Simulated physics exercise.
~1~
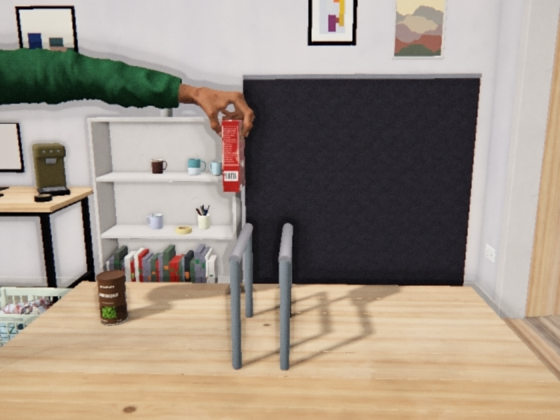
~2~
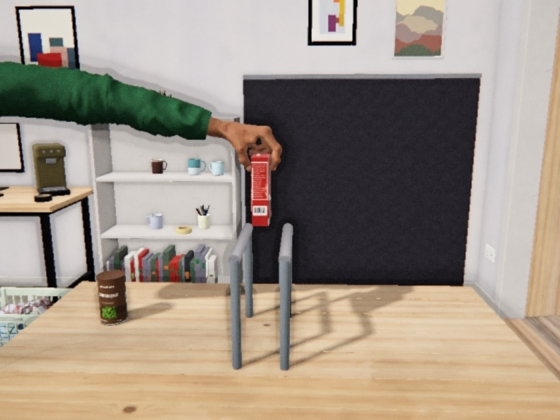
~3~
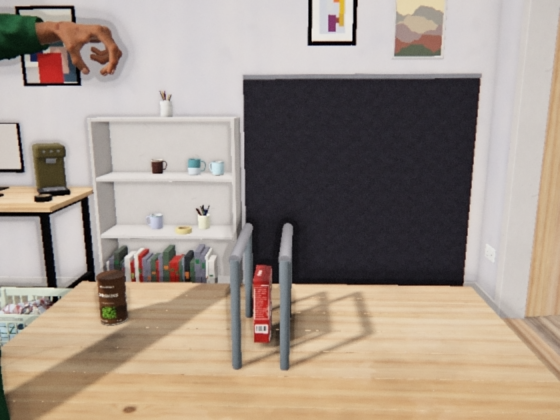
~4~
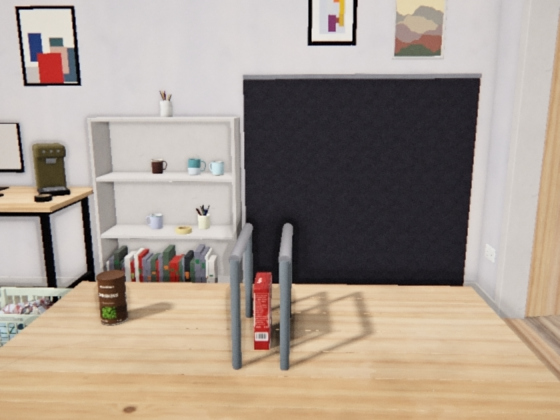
Green-sleeved arm lowering a red packet between two grey supports and letting go, the packet dropping through to stand on the table.
